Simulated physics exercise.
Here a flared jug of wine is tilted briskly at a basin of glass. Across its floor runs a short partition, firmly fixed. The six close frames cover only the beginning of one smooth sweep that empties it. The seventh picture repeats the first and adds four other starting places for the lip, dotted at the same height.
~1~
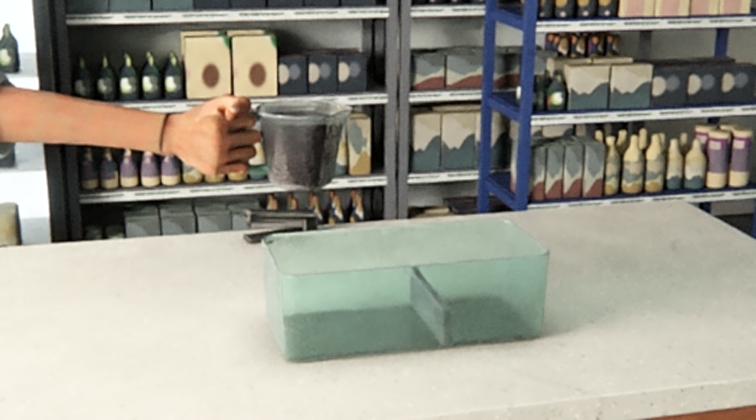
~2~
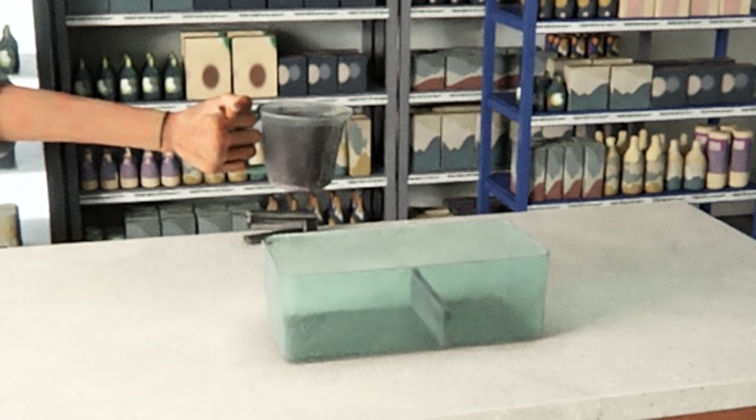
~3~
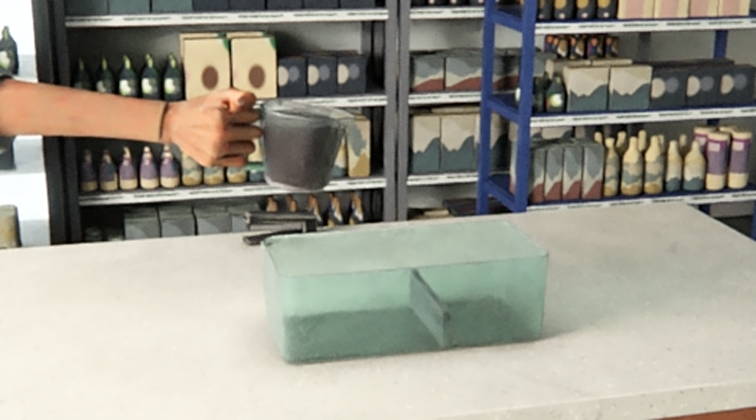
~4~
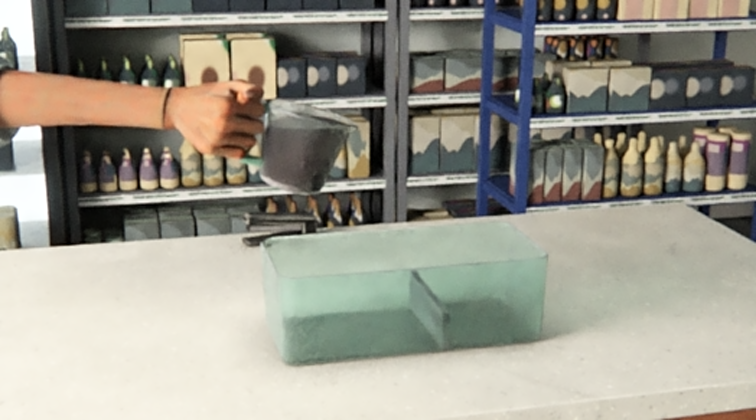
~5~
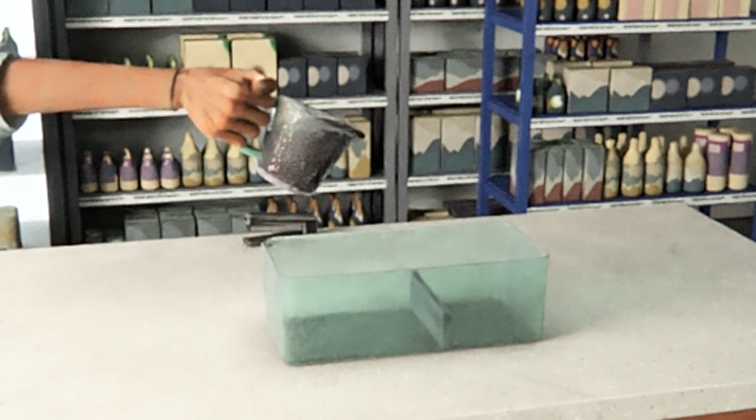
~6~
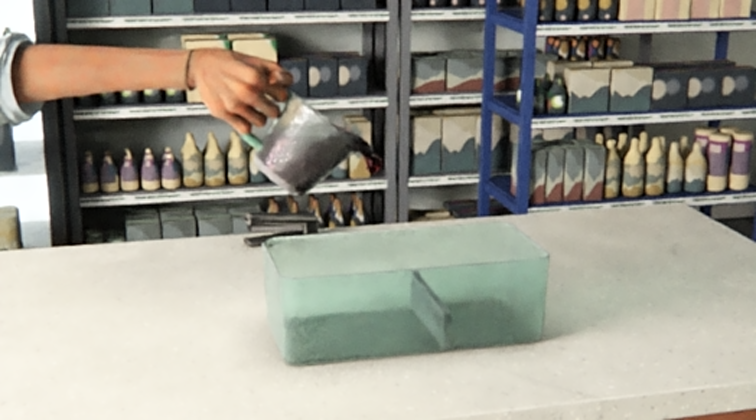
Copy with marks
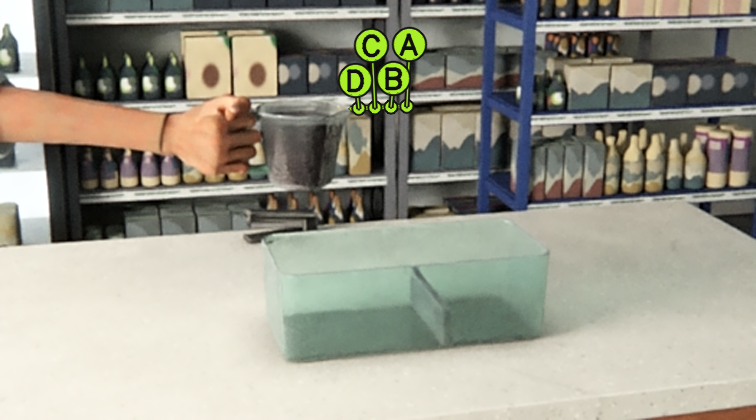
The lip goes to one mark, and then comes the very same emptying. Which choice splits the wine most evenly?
Dot B.
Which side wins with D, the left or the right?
The left side.
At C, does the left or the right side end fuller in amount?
More ends on the left.
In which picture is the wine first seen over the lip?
In picture 5.
On the marked copy, A at (406, 106); B at (390, 107); C at (374, 107); D at (358, 108).
For dot A, about 23 % ends left of the wall and 76 % right of it.
For dot B, about 48 % ends left of the wall and 51 % right of it.
For dot C, about 77 % ends left of the wall and 21 % right of it.
For dot D, about 93 % ends left of the wall and 5 % right of it.
